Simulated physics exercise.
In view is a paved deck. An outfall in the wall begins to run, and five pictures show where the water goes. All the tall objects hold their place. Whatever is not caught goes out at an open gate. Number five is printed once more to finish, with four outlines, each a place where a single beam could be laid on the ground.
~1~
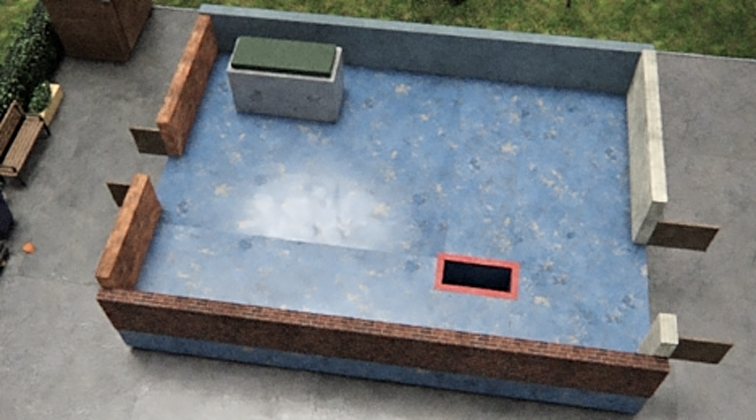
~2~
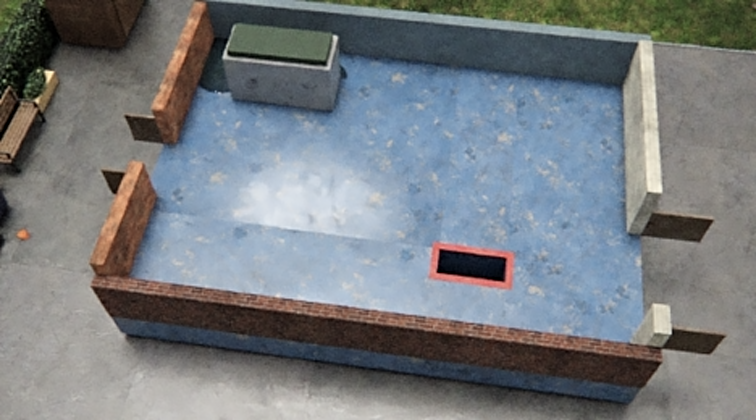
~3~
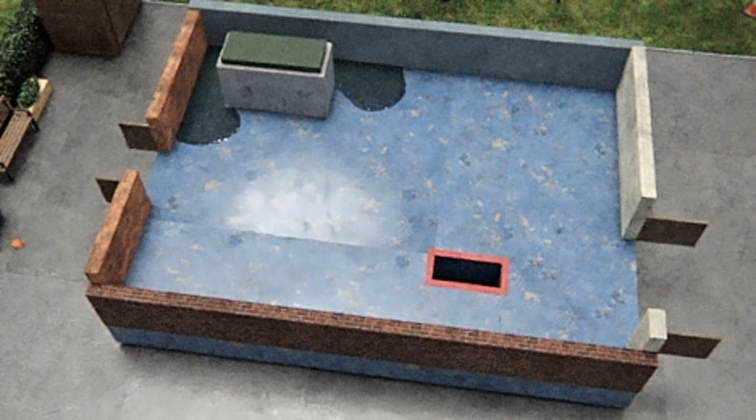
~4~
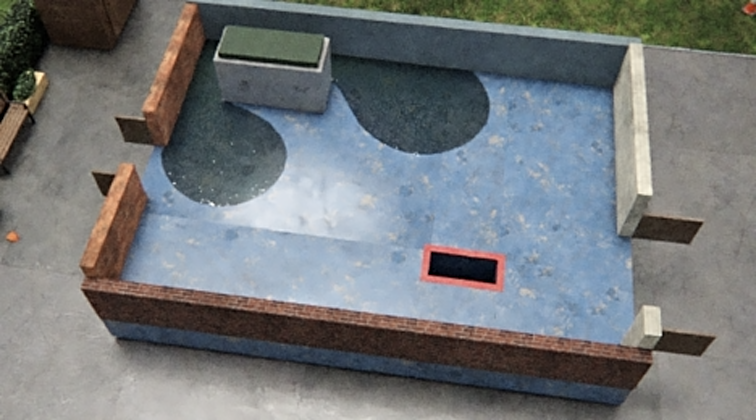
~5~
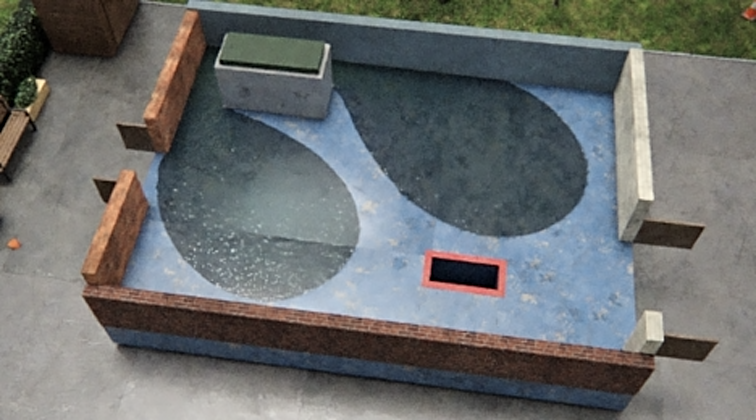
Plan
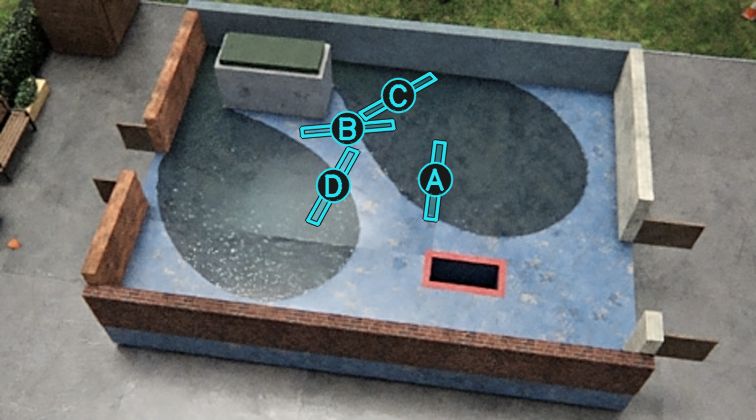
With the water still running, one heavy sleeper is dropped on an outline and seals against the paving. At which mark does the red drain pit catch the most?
It is C.
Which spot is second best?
That is spot A.
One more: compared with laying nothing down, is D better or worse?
Spot D is worse.
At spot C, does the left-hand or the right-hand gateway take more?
The right gate.
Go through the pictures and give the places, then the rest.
Outfall partly hidden; red drain pit at (477, 276); open gate at (635, 294); open gate at (172, 182); 2 % of the ground is wet; red drain pit still dry.
Water covers 5 % of the ground and shows as far out as (201, 84); red drain pit still dry.
Water covers 10 % of the ground and shows as far out as (401, 82); red drain pit still dry.
Water covers 24 % of the ground and shows as far out as (476, 128); red drain pit still dry.
Water covers 50 % of the ground and shows as far out as (585, 174); red drain pit still dry.
On the marked copy, A from (430, 219) to (440, 142); B from (302, 132) to (393, 124); C from (362, 115) to (432, 76); D from (312, 222) to (353, 150).
If A is chosen, about 13 % of the stream runs into the red drain pit, about 86 % out by the gates.
If B is chosen, about 7 % of the stream runs into the red drain pit, about 92 % out by the gates.
If C is chosen, about 25 % of the stream runs into the red drain pit, about 75 % out by the gates.
If D is chosen, about 7 % of the stream runs into the red drain pit, about 93 % out by the gates.
